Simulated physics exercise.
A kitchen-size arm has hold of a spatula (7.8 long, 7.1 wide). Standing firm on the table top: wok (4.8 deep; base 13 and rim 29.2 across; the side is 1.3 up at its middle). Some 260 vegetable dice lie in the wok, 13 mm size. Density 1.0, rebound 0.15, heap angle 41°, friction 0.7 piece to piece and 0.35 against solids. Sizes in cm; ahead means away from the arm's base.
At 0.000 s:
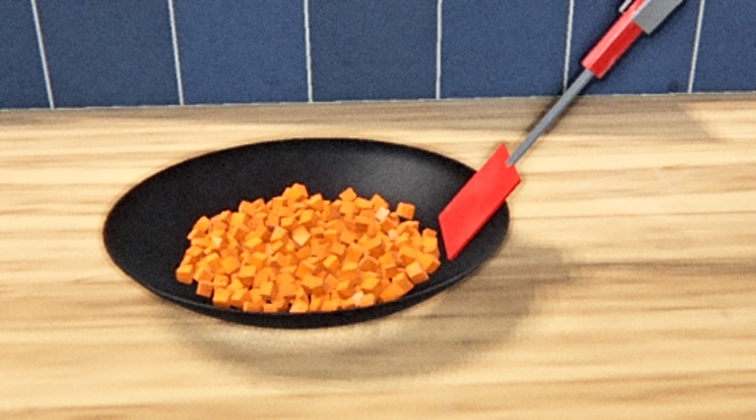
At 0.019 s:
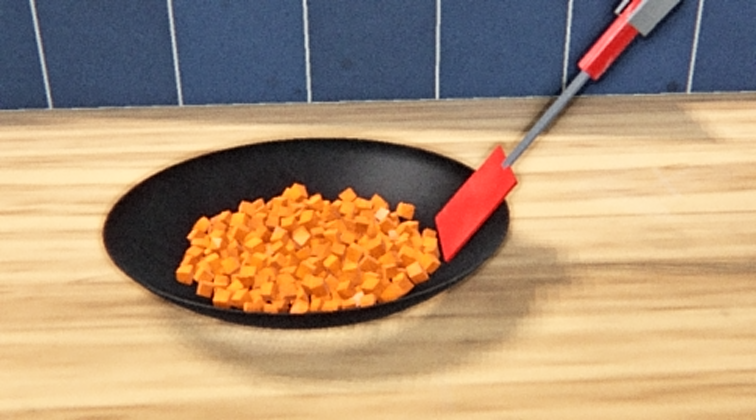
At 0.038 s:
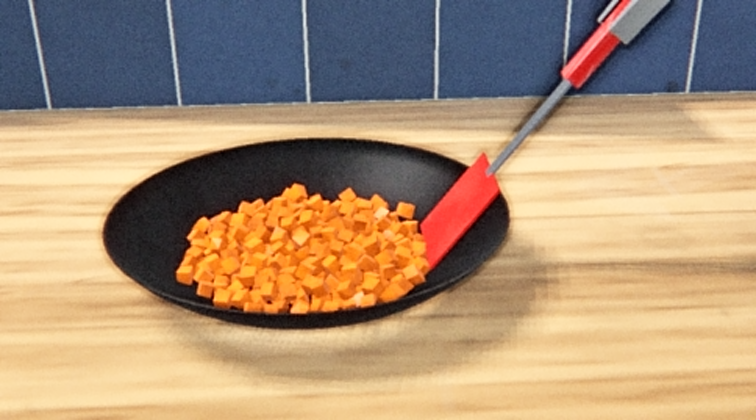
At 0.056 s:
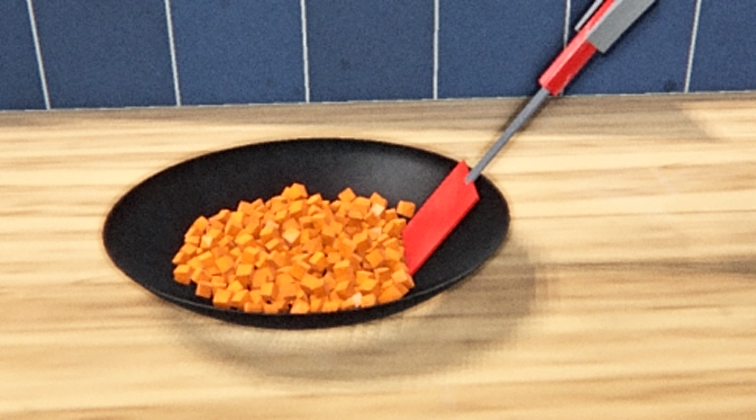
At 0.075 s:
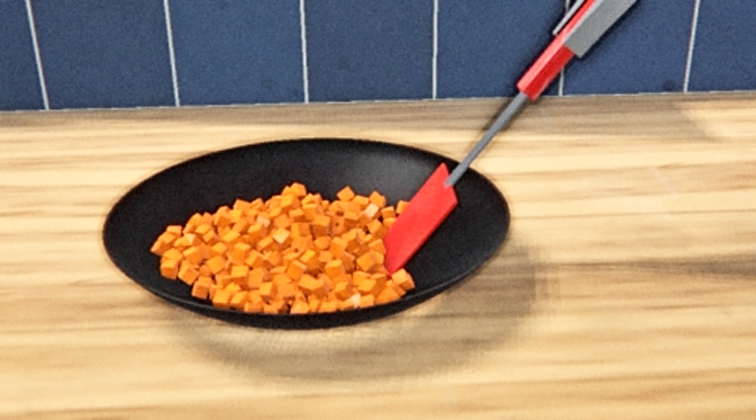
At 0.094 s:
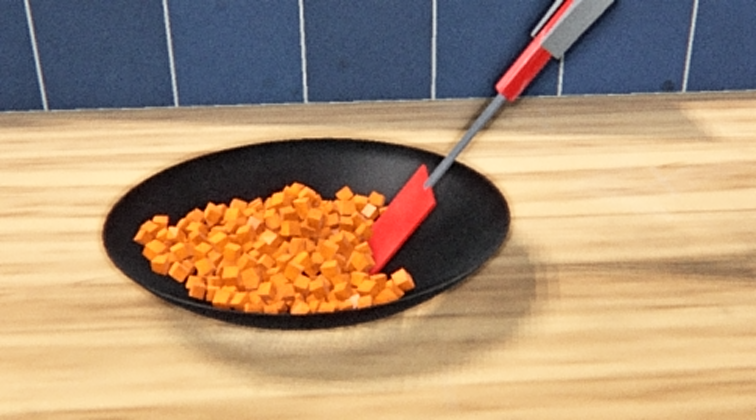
A red spatula moves left through a black wok, pushing a pile of orange cubes.
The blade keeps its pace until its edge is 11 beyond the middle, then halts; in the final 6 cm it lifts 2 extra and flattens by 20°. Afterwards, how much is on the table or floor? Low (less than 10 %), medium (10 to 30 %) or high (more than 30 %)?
Answer: High; more than 30 % of the vegetable dice finish on the table or floor.
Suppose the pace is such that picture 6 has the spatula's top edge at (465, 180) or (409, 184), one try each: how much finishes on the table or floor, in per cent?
About 25 and 35 per cent.
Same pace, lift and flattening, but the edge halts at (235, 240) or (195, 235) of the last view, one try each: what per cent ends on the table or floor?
About 5 and 20 per cent.
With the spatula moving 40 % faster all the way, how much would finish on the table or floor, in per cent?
In that case some 40 per cent.
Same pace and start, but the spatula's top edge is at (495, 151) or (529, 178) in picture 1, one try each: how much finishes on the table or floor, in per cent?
About 40 and 30 per cent.
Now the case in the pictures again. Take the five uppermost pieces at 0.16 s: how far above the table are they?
Some 5 cm.
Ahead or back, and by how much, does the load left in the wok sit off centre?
Roughly 2.5 cm ahead.
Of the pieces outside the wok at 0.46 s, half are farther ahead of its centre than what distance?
Roughly 24 cm.
By 0.16 s, sloping 52°, highest piece 6 above the table; 262 in the wok.
By 0.23 s, sloping 46°, highest piece 7 above the table; 254 in the wok, 8 on the blade or in flight.
By 0.46 s, sloping 32°, highest piece 5 above the table; 159 in the wok, 101 on the table or floor, 2 on the blade or in flight.
By 1.51 s, sloping 32°, highest piece 4 above the table; 159 in the wok, 103 on the table or floor.
Final count, 159 in the wok, 103 on the table or floor. That is 39 % on the table or floor.
